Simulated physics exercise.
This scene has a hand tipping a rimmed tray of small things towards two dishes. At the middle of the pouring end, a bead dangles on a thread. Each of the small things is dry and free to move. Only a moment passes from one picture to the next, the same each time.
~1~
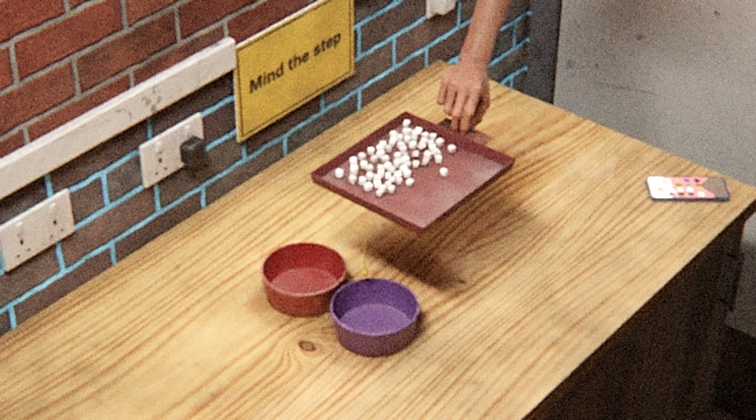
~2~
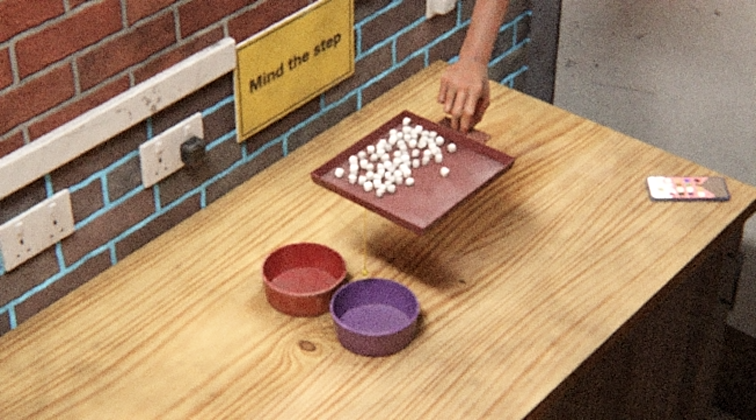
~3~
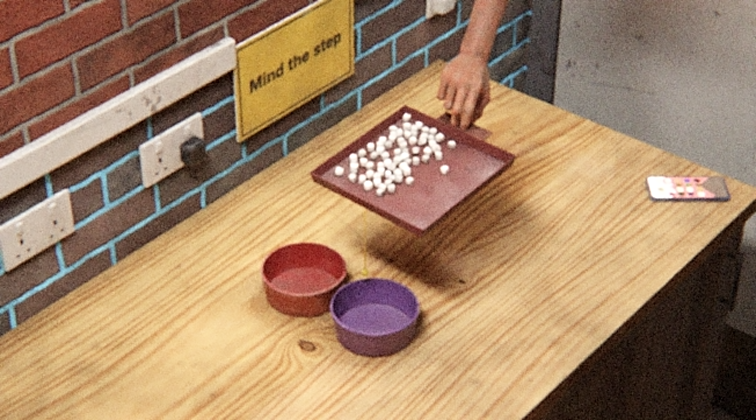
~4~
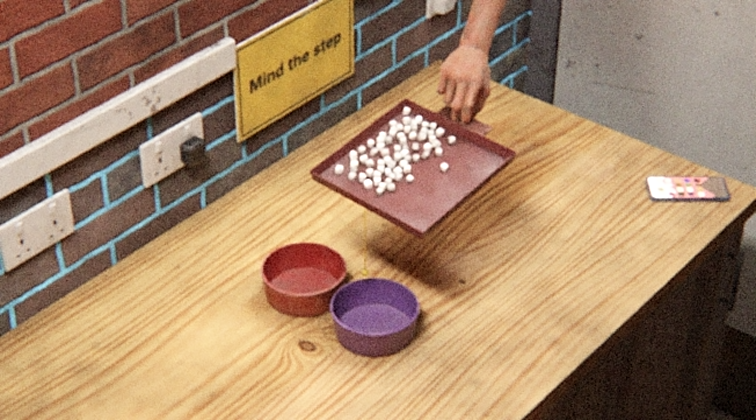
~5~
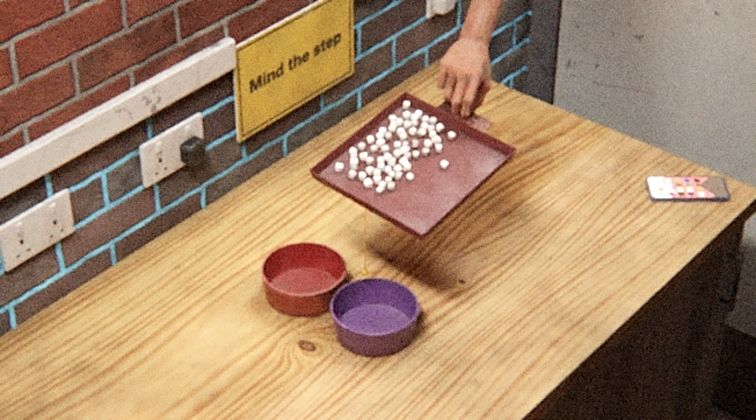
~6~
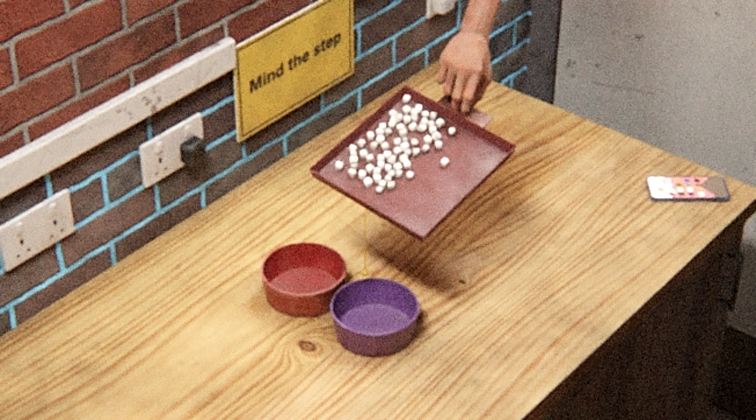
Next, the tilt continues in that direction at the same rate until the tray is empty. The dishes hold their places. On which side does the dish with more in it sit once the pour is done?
Short answer, the right dish, that's where more goes.
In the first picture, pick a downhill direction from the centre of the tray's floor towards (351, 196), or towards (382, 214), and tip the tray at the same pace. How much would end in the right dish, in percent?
In turn some 0 and 60 per cent.
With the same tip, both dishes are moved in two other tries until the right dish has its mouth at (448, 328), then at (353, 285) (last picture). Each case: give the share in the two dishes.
It would be roughly 70 per cent in the first placement and roughly 10 per cent in the second.
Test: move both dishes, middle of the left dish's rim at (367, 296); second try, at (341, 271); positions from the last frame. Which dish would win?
The first time the left-side one comes out ahead, the second time the right-side one.
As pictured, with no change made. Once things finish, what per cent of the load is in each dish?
In per cent, left near 0 and right near 70.
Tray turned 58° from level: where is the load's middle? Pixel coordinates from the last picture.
Mark it at roughly (401, 209) in the final frame.
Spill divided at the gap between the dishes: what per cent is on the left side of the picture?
Roughly 0 percent.
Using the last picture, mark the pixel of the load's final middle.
Resting centre, last frame: Roughly (382, 337).
Soon, tray tipped steeply; all on the tray.
A while on, tray tipped right over; nearly all on the tray; a stray few outside both.
Towards the end, tray tipped past a quarter turn; about two thirds in the right dish; about a quarter outside both.
Finally, tray tipped past a quarter turn; about two thirds in the right dish; none in the left dish; about a quarter outside both.
